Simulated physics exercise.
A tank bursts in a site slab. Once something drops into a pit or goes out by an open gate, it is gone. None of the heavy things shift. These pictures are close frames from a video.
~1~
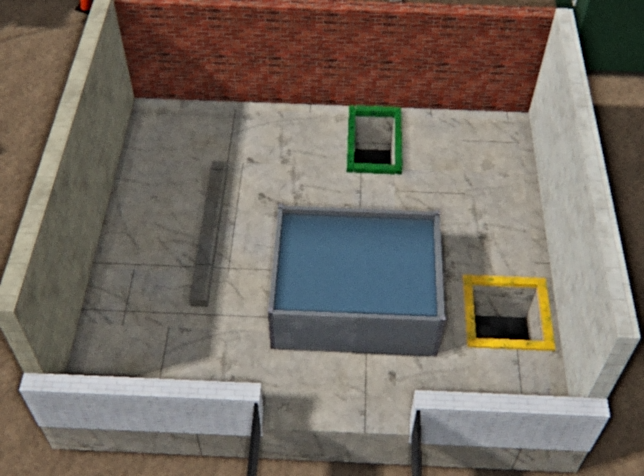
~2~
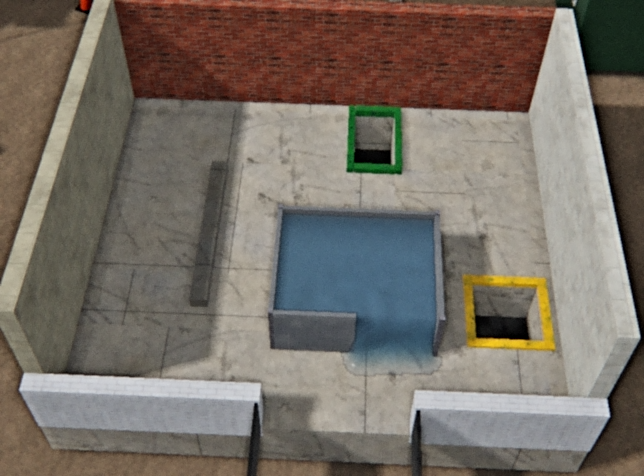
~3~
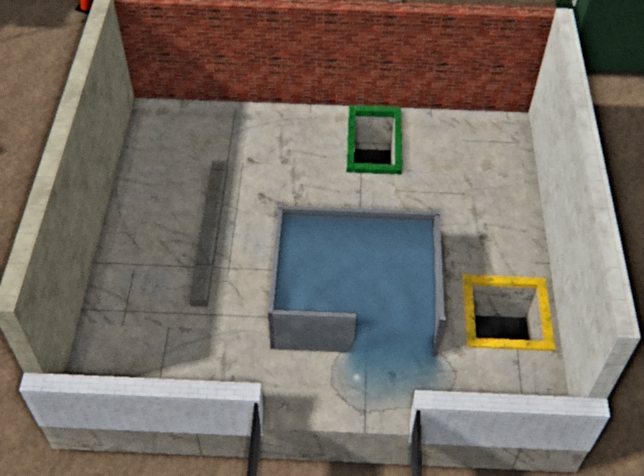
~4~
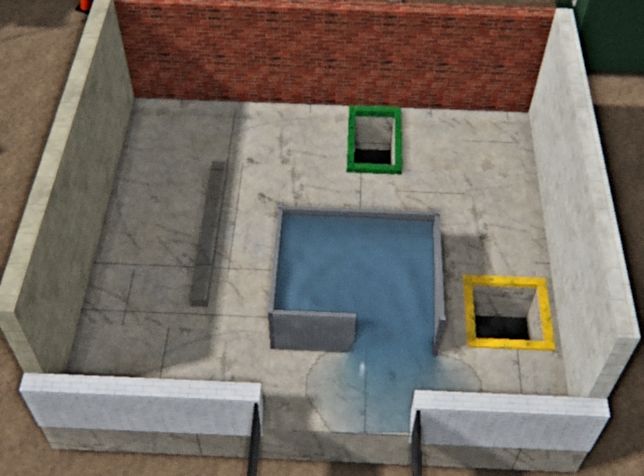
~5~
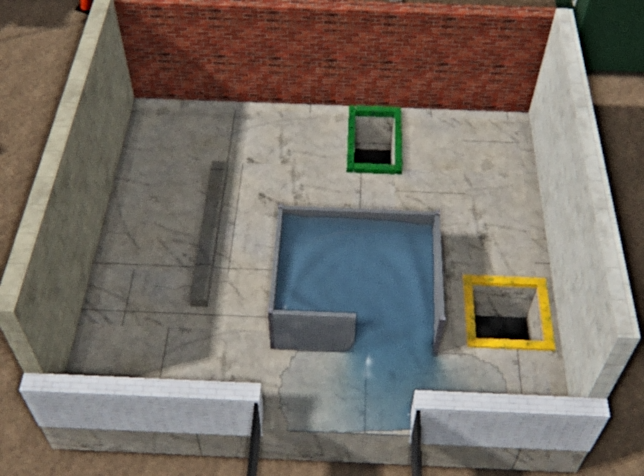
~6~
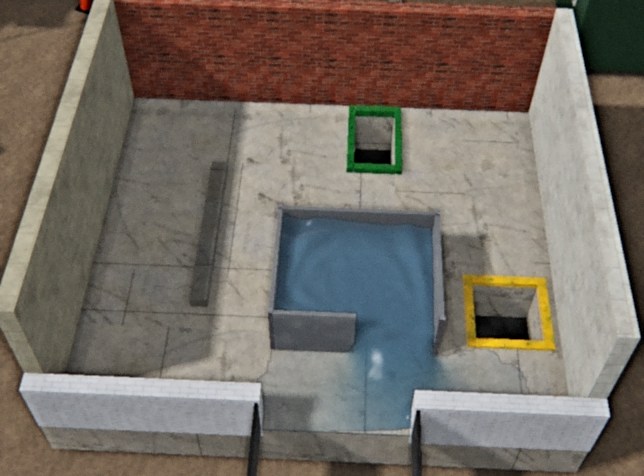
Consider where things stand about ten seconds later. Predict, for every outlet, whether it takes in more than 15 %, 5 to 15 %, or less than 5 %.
One by one: The gate soaks up a great deal - past fifteen per cent. The green pit soaks up scarcely any - beneath five per cent. The yellow pit soaks up a great deal - past fifteen per cent.
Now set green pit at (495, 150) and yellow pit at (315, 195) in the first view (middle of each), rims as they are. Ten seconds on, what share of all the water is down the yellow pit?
The yellow pit receives 0 per cent.
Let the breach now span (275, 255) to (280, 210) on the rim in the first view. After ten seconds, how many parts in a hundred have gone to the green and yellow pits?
In per cent: Green 4, yellow 0.
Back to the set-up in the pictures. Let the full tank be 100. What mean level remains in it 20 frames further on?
About 34 %.
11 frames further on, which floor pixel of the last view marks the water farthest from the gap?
About at (538, 192).
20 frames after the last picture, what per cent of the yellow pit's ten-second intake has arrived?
Estimated share: About 50 %.
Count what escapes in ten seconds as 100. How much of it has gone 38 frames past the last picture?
I'd estimate close to 85 per cent.
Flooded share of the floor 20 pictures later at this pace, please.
I'd say close to 25 per cent.
A moment on, water covers 10 % of the floor; the gate 15 %, the green pit 0 %, the yellow pit 0 %.
Next, water covers 15 % of the floor; the gate 25 %, the green pit 0 %, the yellow pit 2 %.
Then, water covers 25 % of the floor; the gate 36 %, the green pit 0 %, the yellow pit 9 %.
Later, water covers 25 % of the floor; the gate 47 %, the green pit 0 %, the yellow pit 15 %.
In the end, water covers 35 % of the floor; the gate 55 %, the green pit 0 %, the yellow pit 18 %.
